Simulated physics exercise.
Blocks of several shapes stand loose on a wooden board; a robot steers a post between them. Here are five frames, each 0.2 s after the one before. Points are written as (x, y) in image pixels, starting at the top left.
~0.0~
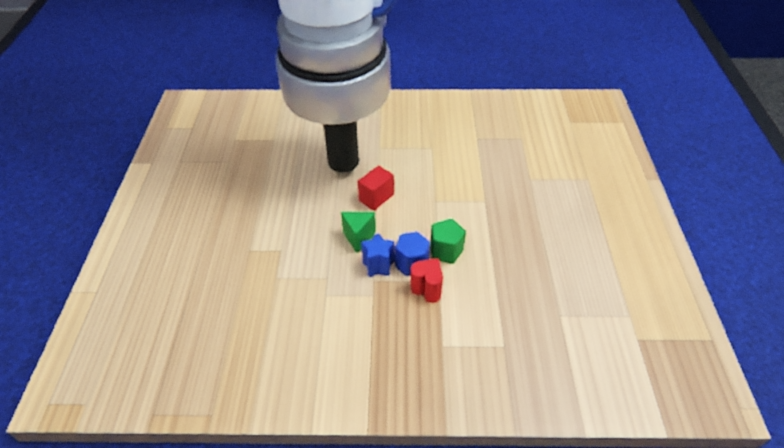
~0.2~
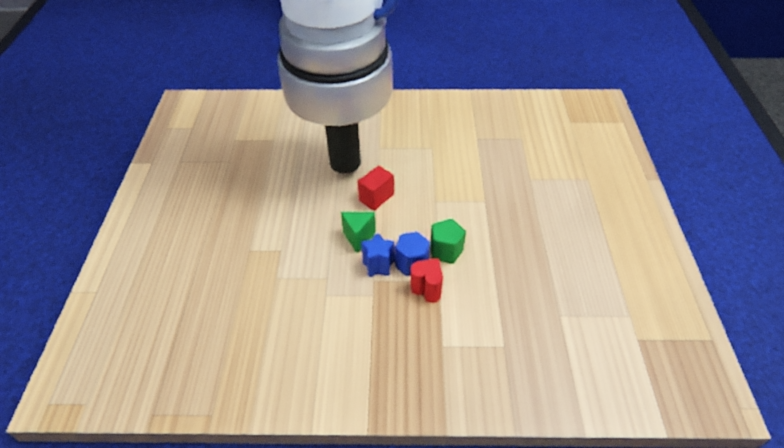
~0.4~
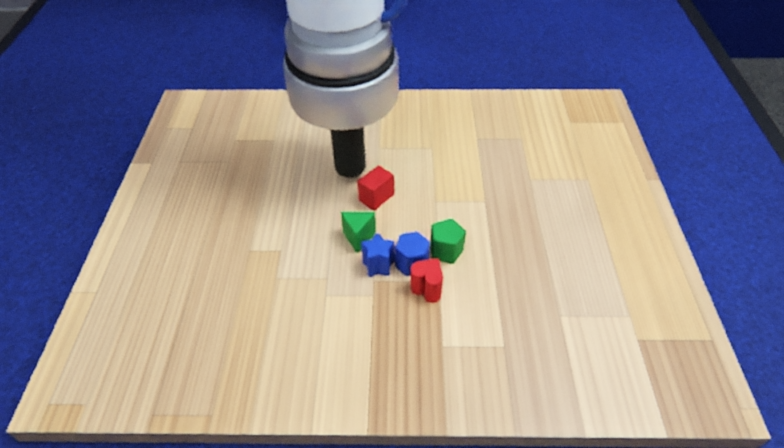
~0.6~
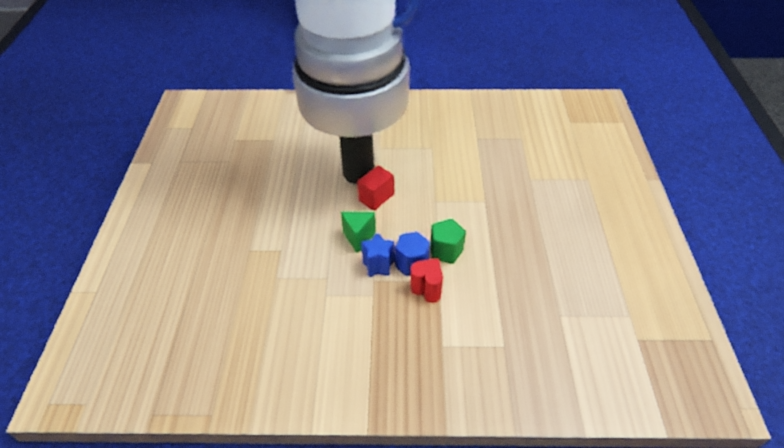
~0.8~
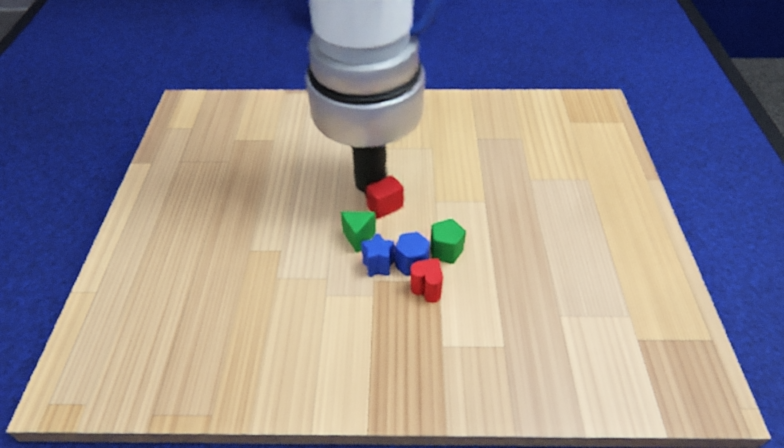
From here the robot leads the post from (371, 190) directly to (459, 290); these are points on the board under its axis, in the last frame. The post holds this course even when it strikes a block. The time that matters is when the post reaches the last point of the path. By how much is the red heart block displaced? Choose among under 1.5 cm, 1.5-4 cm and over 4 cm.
Verdict: More than 4 cm.
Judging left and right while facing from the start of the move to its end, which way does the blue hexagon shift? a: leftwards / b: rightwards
I'll go with b - rightwards.
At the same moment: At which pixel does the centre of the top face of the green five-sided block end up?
The middle of its upper face should be somewhere near (493, 258).
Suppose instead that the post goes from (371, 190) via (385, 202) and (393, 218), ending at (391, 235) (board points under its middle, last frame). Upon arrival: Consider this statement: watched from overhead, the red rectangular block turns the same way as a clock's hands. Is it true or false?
False - the claim does not hold.
On the path given first. One third of the way, post at (398, 213); red rectangular block at (414, 219).
Two thirds of the way, post at (428, 246); red rectangular block at (436, 258), turned 40° clockwise; blue hexagon at (421, 281), turned 20° clockwise; red heart block at (440, 304), turned 45° anticlockwise; green five-sided block at (470, 247), turned 80° anticlockwise.
At the end, post at (460, 283); green triangular piece not moved; red rectangular block at (450, 298), turned 75° clockwise; blue hexagon at (417, 307), turned 65° clockwise; red heart block at (445, 324), turned 40° anticlockwise; green five-sided block at (493, 258), turned 165° anticlockwise.
